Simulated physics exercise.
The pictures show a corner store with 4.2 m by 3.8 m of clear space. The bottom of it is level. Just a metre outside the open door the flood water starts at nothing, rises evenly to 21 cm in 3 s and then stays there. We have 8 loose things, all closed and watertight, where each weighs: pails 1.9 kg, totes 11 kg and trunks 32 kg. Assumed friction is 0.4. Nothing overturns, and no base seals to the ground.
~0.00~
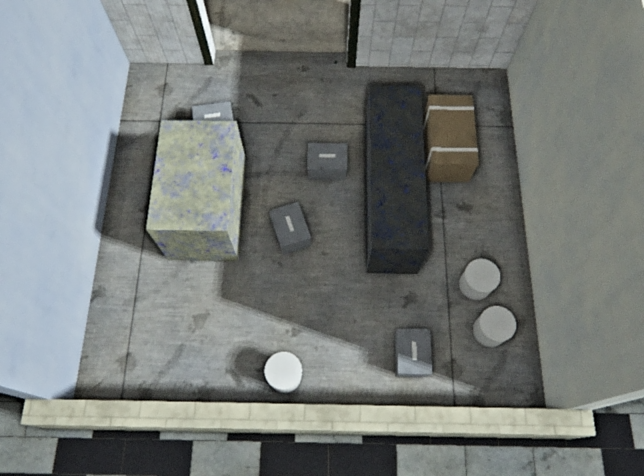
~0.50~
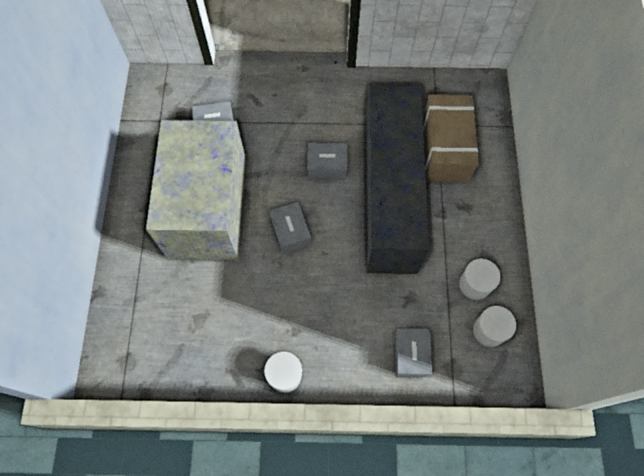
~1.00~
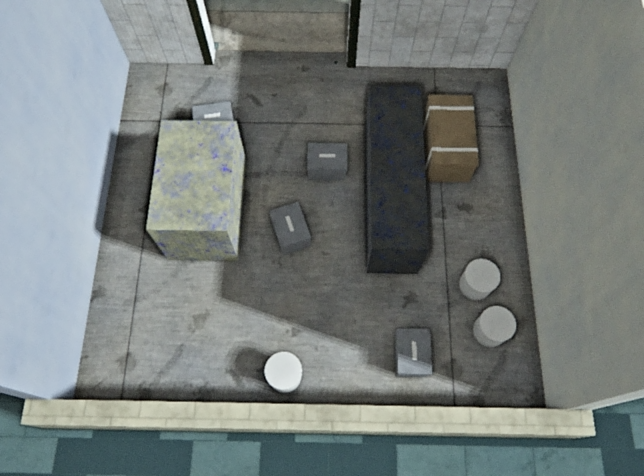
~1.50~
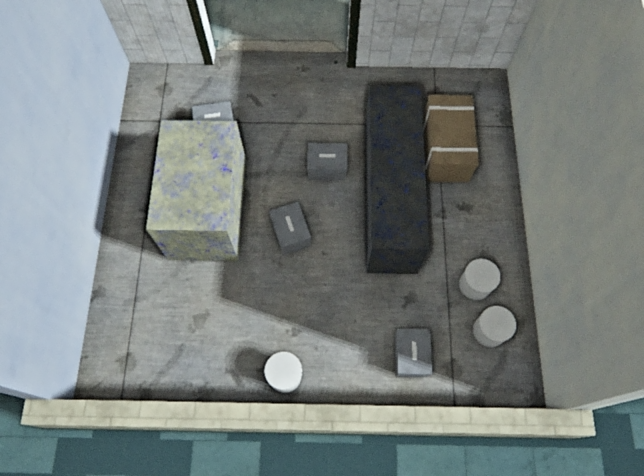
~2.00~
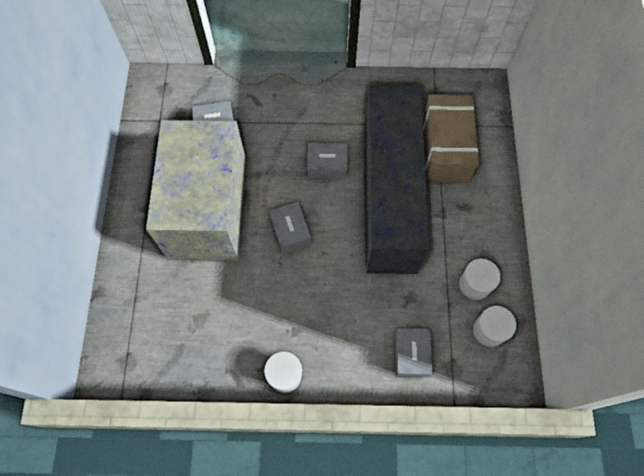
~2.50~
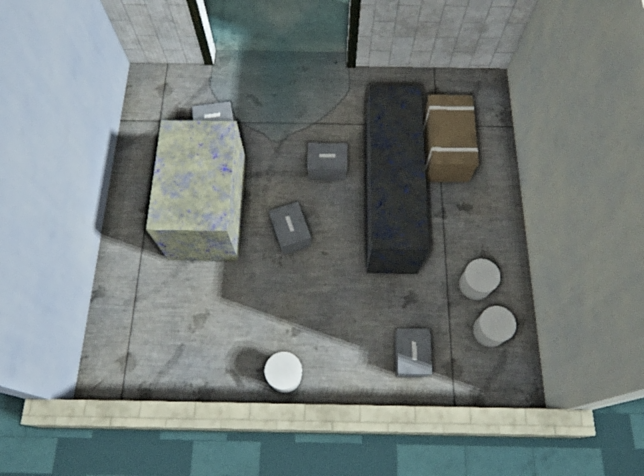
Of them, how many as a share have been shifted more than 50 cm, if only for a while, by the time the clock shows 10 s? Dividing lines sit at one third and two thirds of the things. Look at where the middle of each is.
Top band: Two thirds or more.
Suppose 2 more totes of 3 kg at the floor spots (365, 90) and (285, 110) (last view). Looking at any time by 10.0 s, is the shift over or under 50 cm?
Taking them in order, the first is within that distance and the second is beyond that distance.
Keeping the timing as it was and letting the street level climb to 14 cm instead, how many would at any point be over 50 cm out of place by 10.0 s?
You'd get 5 in that case.
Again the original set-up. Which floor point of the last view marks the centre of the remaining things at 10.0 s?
Centred roughly on (346, 200).
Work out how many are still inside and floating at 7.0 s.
The number is 3.
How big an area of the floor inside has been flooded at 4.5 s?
7.0 m2.
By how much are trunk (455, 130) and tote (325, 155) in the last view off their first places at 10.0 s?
0 cm, 150 cm.
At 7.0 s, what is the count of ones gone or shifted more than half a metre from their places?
By then the count is 4.
After 3.5 s 0 of 8 are over 50 cm from their spots; 0 afloat.
After 4.5 s 2 of 8 are over 50 cm from their spots; 1 afloat.
After 7.0 s 4 of 8 are over 50 cm from their spots; 3 afloat.
After 10.0 s 7 of 8 are over 50 cm from their spots, and 7 have been at some point; 5 afloat.
